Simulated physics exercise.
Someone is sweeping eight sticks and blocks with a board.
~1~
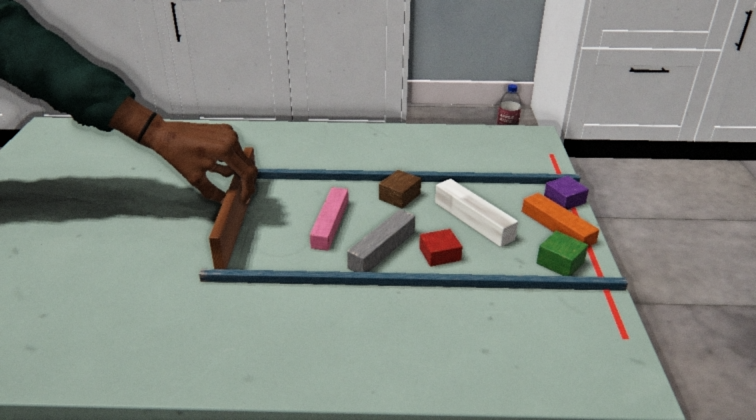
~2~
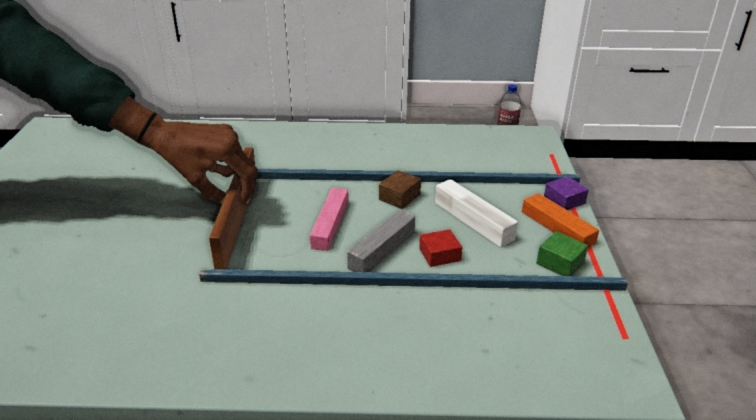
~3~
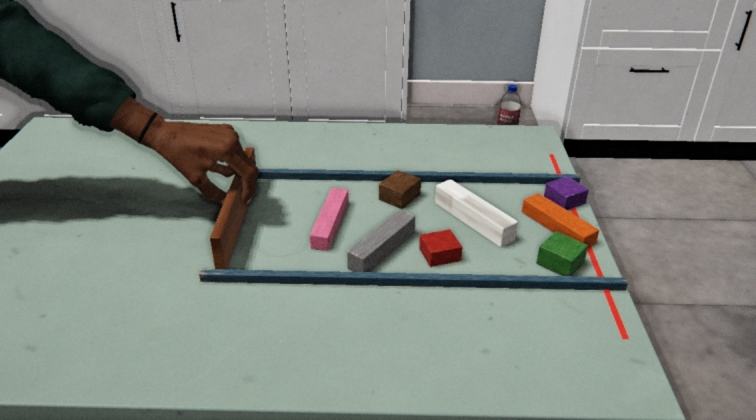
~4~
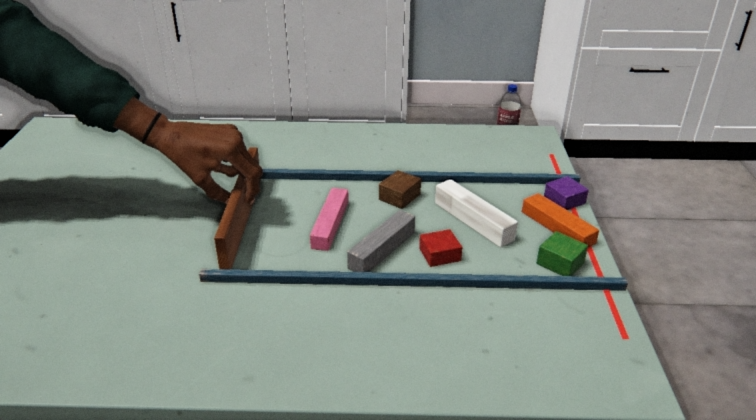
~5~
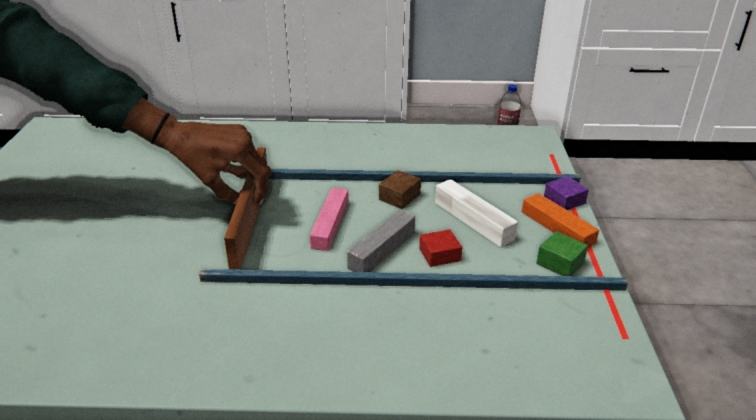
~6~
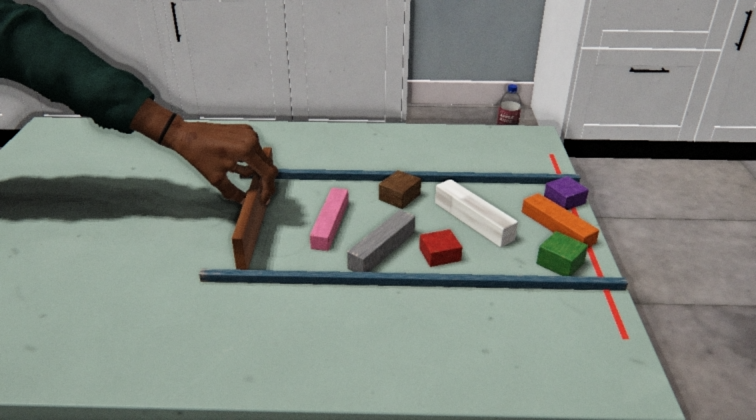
In a kitchen with white cabinets, a pale green tabletop is seen from above at an angle by a still camera. Between two blue rails lie pink, grey and white bars, brown and red blocks, and, near a red line at right, an orange bar with purple and green blocks. A hand at left holds a brown board upright, then slides it slightly rightward, touching none of the pieces.
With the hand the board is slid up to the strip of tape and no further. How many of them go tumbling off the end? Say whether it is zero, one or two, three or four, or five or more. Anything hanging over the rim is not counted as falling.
The number gone is large: Five or more.
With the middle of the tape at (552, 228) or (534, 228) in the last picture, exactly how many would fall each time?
Tallies: 4, 2.
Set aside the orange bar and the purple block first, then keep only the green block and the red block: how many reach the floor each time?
Count: 4 (first case); 4 (second).
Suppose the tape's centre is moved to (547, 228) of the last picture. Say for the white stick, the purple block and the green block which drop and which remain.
The white stick: It is still there. The purple block: It is gone. The green block: It is gone.
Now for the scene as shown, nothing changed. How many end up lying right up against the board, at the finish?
The number is 2.
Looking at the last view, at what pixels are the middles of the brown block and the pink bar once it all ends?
Answer: First (583, 186), after that (591, 223).
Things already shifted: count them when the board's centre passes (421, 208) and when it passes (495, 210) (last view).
The first number is 5, the next one 7.
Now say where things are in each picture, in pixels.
Purple block (566, 193); orange bar (559, 220); green block (562, 254); board (236, 205); tape (581, 229), in the first picture.
Orange bar (559, 221); board (236, 205), in the second picture.
Green block (562, 254); pink bar (330, 218), in the third picture.
Purple block (566, 193); grey bar (383, 242), in the fourth picture.
Orange bar (559, 221); red block (440, 247), in the fifth picture.
Purple block (566, 193); orange bar (559, 221); green block (562, 254); board (256, 205); tape (581, 229), in the sixth picture.
Soon after, none off yet; purple block at rest near (566, 193); orange bar at rest near (559, 221); green block at rest near (562, 254).
At rest, the number that fall off is five or more; fallen, grey bar, red block, white stick, green block, orange bar and purple block.
